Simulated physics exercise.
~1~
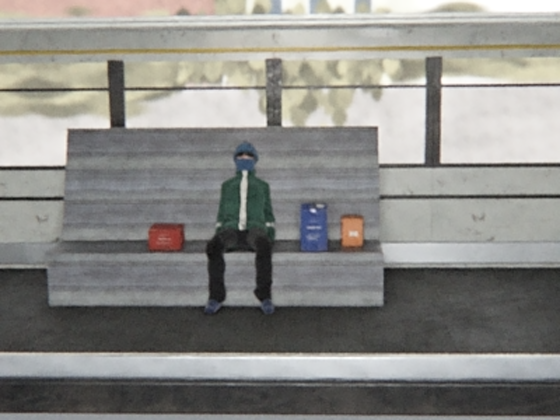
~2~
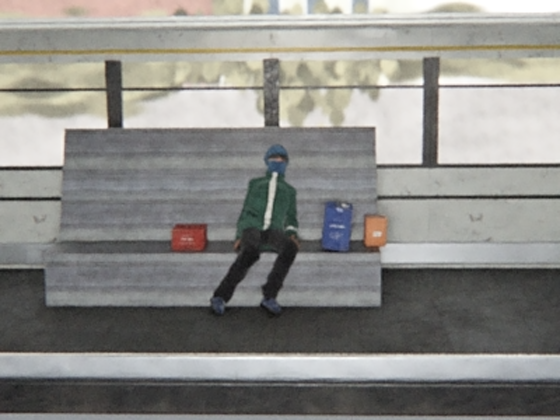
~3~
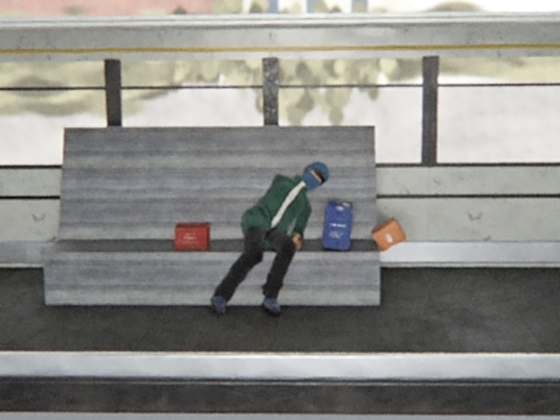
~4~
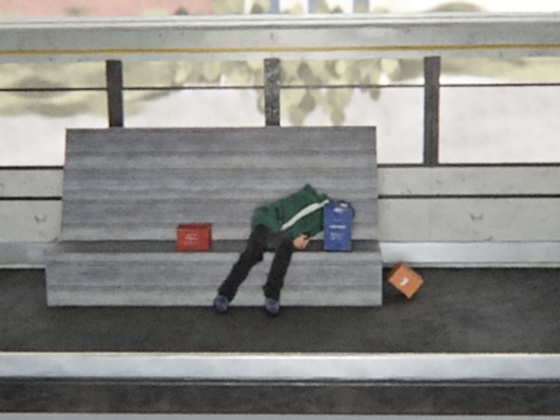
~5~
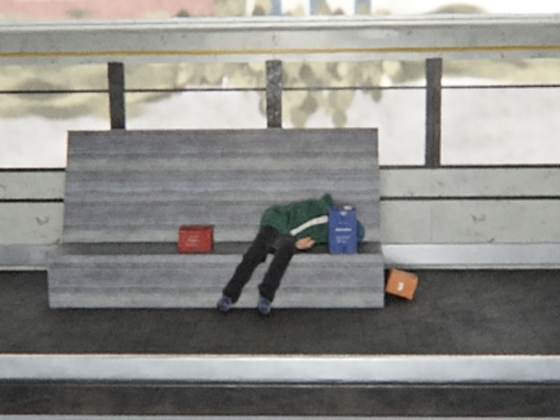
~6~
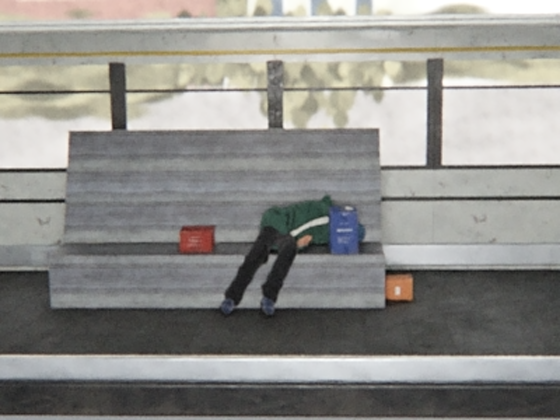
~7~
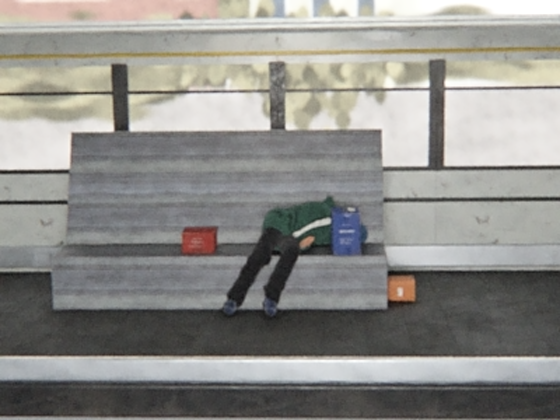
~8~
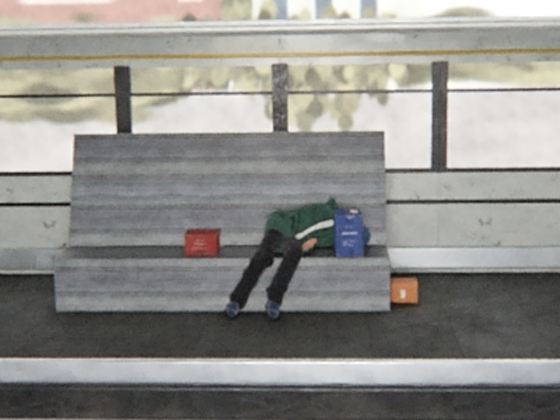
Dozing passenger in a green jacket slumping right onto a blue bag as an orange tub tumbles off the bench's end.
